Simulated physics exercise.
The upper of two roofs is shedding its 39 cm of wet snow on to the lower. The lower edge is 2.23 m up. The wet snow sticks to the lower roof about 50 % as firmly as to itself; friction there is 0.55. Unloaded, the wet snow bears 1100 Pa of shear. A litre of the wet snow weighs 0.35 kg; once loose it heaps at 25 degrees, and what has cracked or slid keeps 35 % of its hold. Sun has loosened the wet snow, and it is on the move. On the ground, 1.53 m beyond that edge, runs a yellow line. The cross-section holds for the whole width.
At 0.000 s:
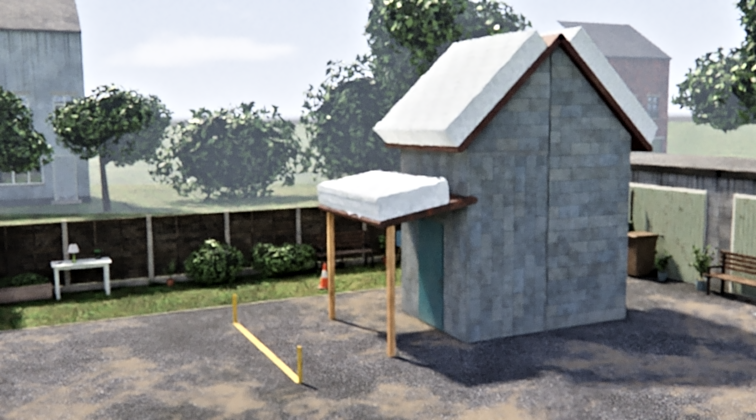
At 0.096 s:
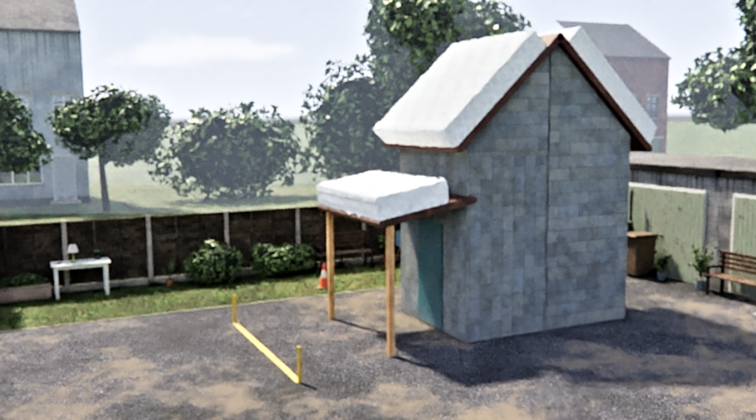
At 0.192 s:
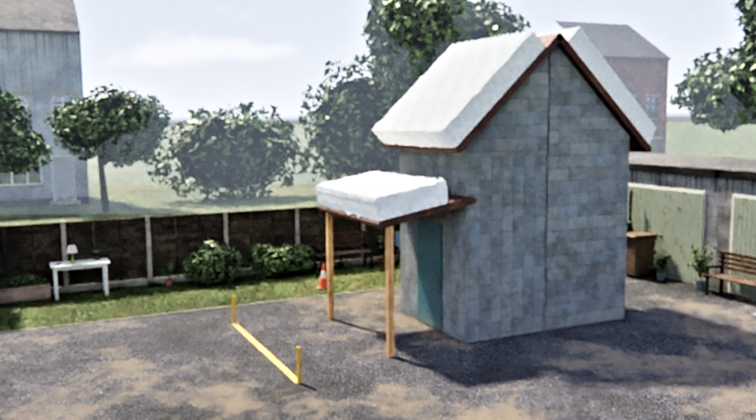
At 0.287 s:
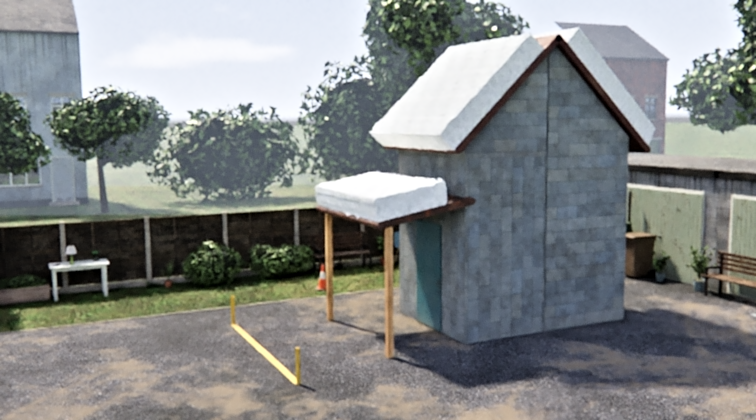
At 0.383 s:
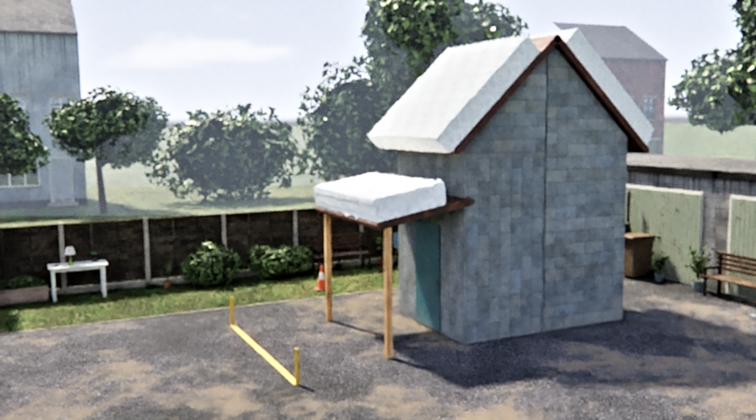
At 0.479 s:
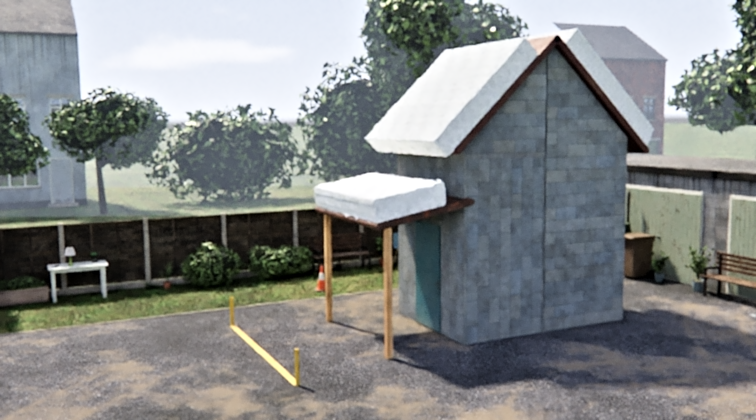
In a yard with a small grey block building, the thick white snow on the left slope of its upper roof slid slightly downward in one piece, while the snow on the lower porch roof stayed put.
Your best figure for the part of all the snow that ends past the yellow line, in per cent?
It comes to some 1 %.
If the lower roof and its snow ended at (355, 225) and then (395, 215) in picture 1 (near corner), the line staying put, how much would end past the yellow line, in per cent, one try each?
In that order: 0 %, 0 %.
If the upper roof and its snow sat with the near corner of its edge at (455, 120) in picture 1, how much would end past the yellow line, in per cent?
In that case some 8 per cent.
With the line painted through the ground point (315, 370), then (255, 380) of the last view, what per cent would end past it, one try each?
In turn about 2 %, 0 %.
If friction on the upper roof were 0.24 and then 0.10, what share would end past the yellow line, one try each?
In turn about 20 %, 25 %.
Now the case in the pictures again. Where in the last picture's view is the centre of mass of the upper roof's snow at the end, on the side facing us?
At about (412, 203).
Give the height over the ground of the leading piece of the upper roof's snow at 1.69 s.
About 2.8 m.
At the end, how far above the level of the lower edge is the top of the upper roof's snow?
About 1.2 m.
By 1.03 s, none is below the lower edge and 0 % is past the line.
By 1.69 s, none is below the lower edge and 0 % is past the line.
By 2.34 s, none is below the lower edge and 0 % is past the line.
By 3.00 s, 6 % is below the lower edge and 0 % is past the line.
By 6.00 s, at the end, 18 % is below the lower edge and 1 % is past the line.
